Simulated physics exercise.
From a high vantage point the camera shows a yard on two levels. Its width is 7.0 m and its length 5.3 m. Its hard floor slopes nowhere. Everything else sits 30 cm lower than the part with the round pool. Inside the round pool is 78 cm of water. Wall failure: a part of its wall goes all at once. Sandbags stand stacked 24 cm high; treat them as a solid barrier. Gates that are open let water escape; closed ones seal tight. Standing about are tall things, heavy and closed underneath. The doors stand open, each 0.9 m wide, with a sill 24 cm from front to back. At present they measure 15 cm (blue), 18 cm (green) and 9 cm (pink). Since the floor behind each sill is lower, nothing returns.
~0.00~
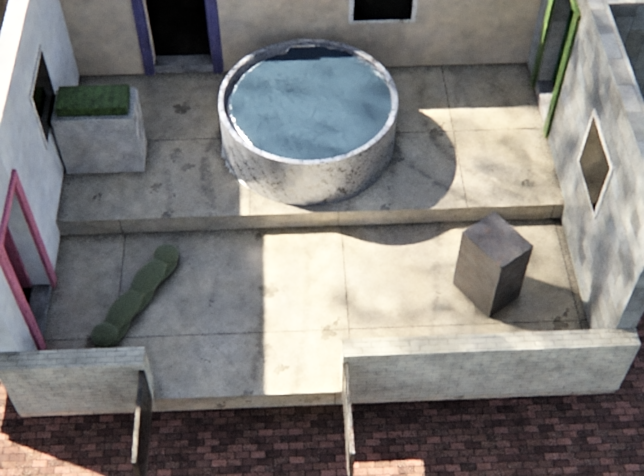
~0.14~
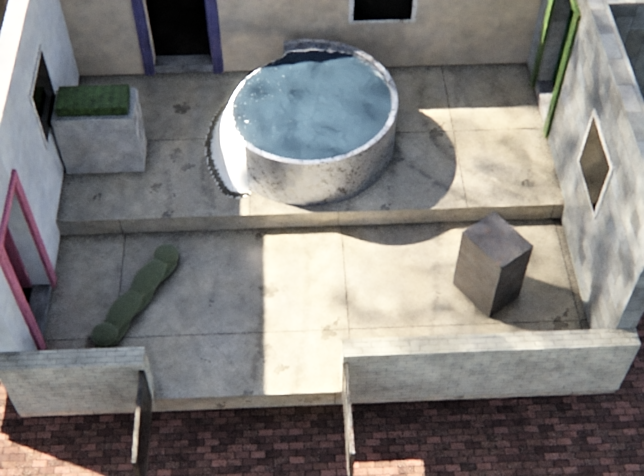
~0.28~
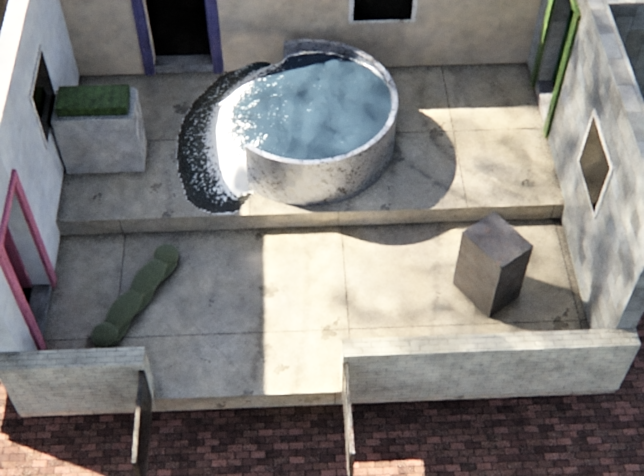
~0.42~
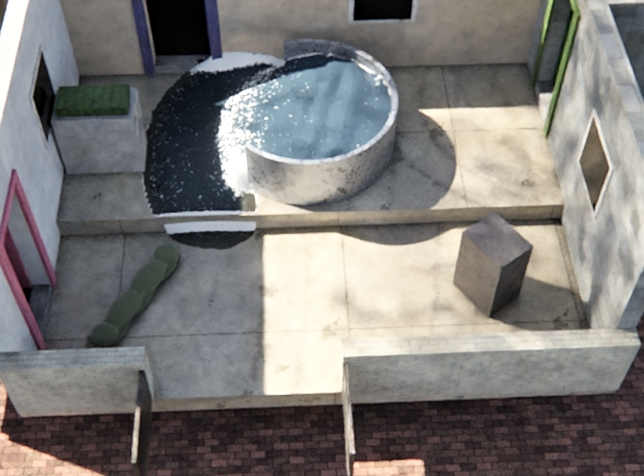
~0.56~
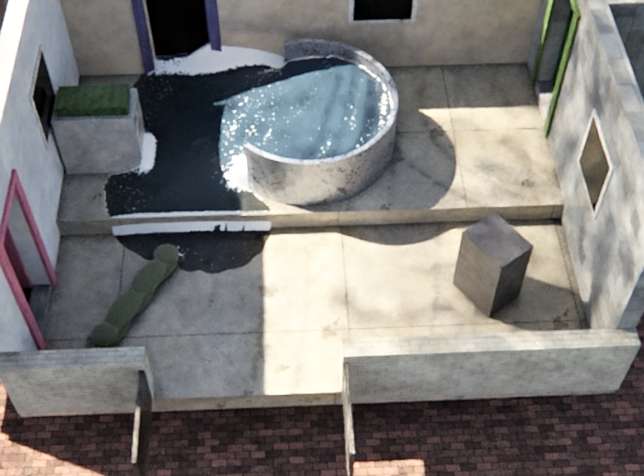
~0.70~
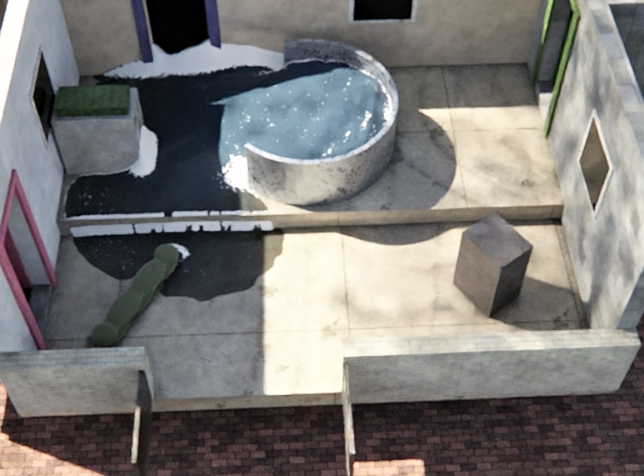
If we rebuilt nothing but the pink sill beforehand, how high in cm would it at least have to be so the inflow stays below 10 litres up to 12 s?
It would have to reach roughly 27 cm.
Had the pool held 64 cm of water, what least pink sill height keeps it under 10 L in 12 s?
Required height: Approx. 21 cm.
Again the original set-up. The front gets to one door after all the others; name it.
That would be the green one.
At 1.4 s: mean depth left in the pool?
Roughly 36 cm.
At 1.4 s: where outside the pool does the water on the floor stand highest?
Near (91, 86).
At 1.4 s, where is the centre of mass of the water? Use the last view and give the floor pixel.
Roughly (227, 137).
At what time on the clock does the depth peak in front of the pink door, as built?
Peak time: About 3.6 s.
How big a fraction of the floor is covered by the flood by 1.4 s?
Approximately 35 %.
After 1.4 s water covers 35 % of the floor, deepest (66 cm) near (91, 86); 16 cm at the pink door, 1 litre in over its 9 cm sill.
After 3.0 s water covers 50 % of the floor, deepest (45 cm) near (83, 137); 13 cm at the pink door, 31 litres in over its 9 cm sill.
After 12.0 s water covers 95 % of the floor, deepest (14 cm) near (40, 373); 13 cm at the pink door, 247 litres in over its 9 cm sill.
At the pink door as built, the water arrived by 1.1 s and peaked near 25 cm at 3.6 s.
Run again over the same 12 s with other heights there, 15 litres in over 24 cm, 3 litres over 32 cm. The limit of 10 litres is kept from about 27 cm up.
